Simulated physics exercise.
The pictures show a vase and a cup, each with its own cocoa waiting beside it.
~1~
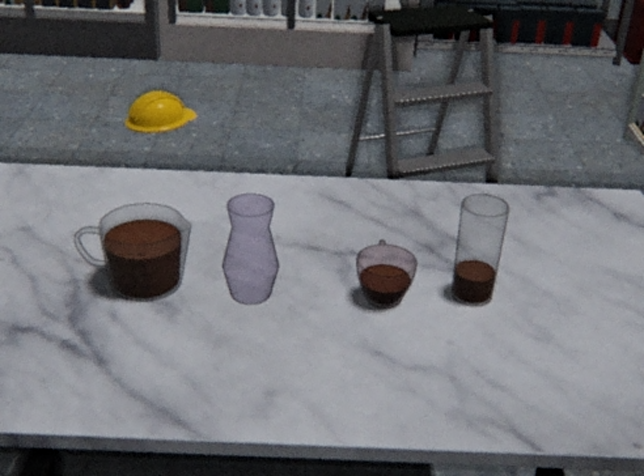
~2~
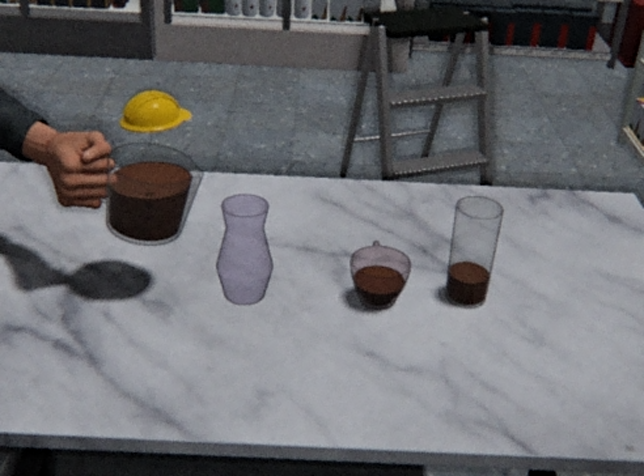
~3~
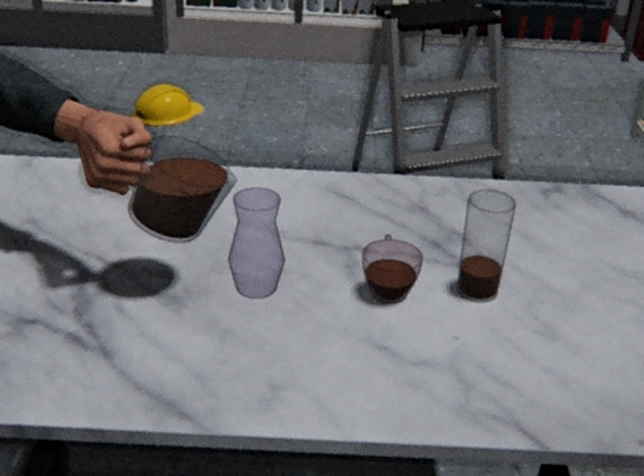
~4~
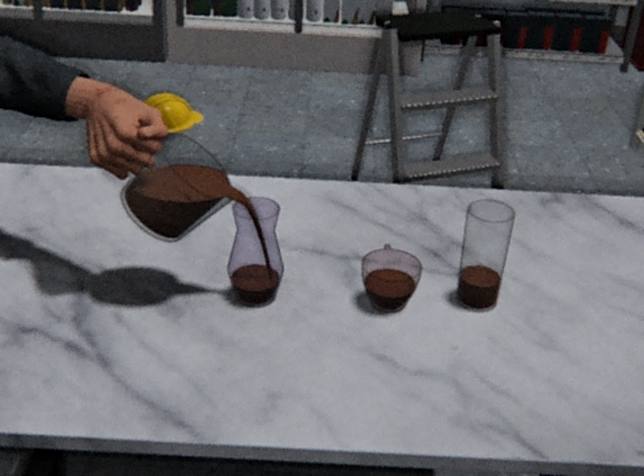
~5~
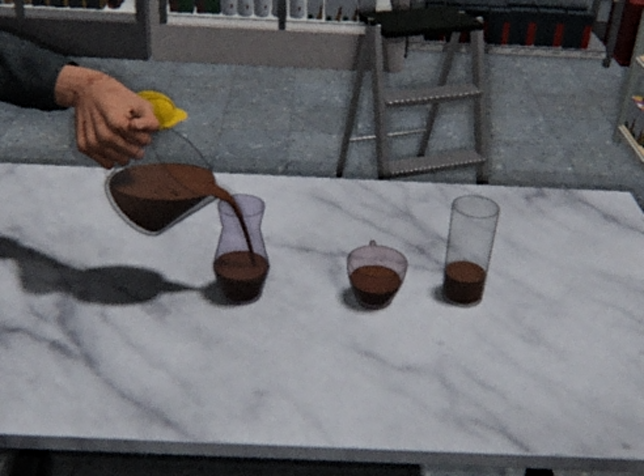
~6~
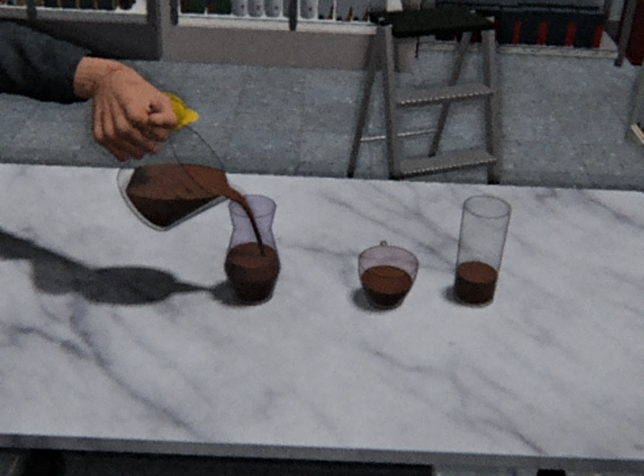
A hand reaches in from the left, lifts a glass jug of brown liquid, carries it beside an empty, purplish vase and tilts it, so a brown stream runs in and the vase's level climbs. The camera, looking down at a grey-veined white marble counter, shifts slightly. To the right sit a small cup and tall glass holding brown liquid; behind are a yellow hard hat and stepladder.
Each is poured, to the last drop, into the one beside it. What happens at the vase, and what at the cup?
Left, the vase runs over; right, the cup takes it all.
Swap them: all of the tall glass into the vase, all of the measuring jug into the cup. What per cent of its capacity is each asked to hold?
Near 20 and 270 in a hundred.
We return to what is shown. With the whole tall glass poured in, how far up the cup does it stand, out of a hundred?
Near 80 in a hundred.
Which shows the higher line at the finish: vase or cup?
The vase on the left.
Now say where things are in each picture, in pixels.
Nothing is moving yet; measuring jug (144, 251) about three quarters full; tall glass (479, 249) about a quarter full; vase (251, 249) empty; cup (385, 278) about half full, in the first picture.
The measuring jug is picked up; measuring jug about three quarters full, surface at (150, 180); vase (245, 249) empty, in the second picture.
The measuring jug leans over the vase; measuring jug (177, 189) tipped 20° with all of its load; vase (257, 243) empty, in the third picture.
The cocoa is flowing; measuring jug (176, 188) tipped 40° with nearly all of its load; vase about a quarter full, surface at (256, 278), in the fourth picture.
The cocoa is flowing; measuring jug (161, 182) tipped 45° with about three quarters of its load; cup (376, 278) about half full, in the fifth picture.
The cocoa is flowing; measuring jug (174, 178) tipped 50° with about two thirds of its load; tall glass about a quarter full, surface at (477, 272); vase about half full, surface at (253, 255); cup about half full, surface at (387, 280), in the sixth picture.
Next, the vase is nearly full.
After that, the vase is full to the brim with a puddle round it.
Finally, the vase is full to the brim with a puddle round it; the cup is about three quarters full.
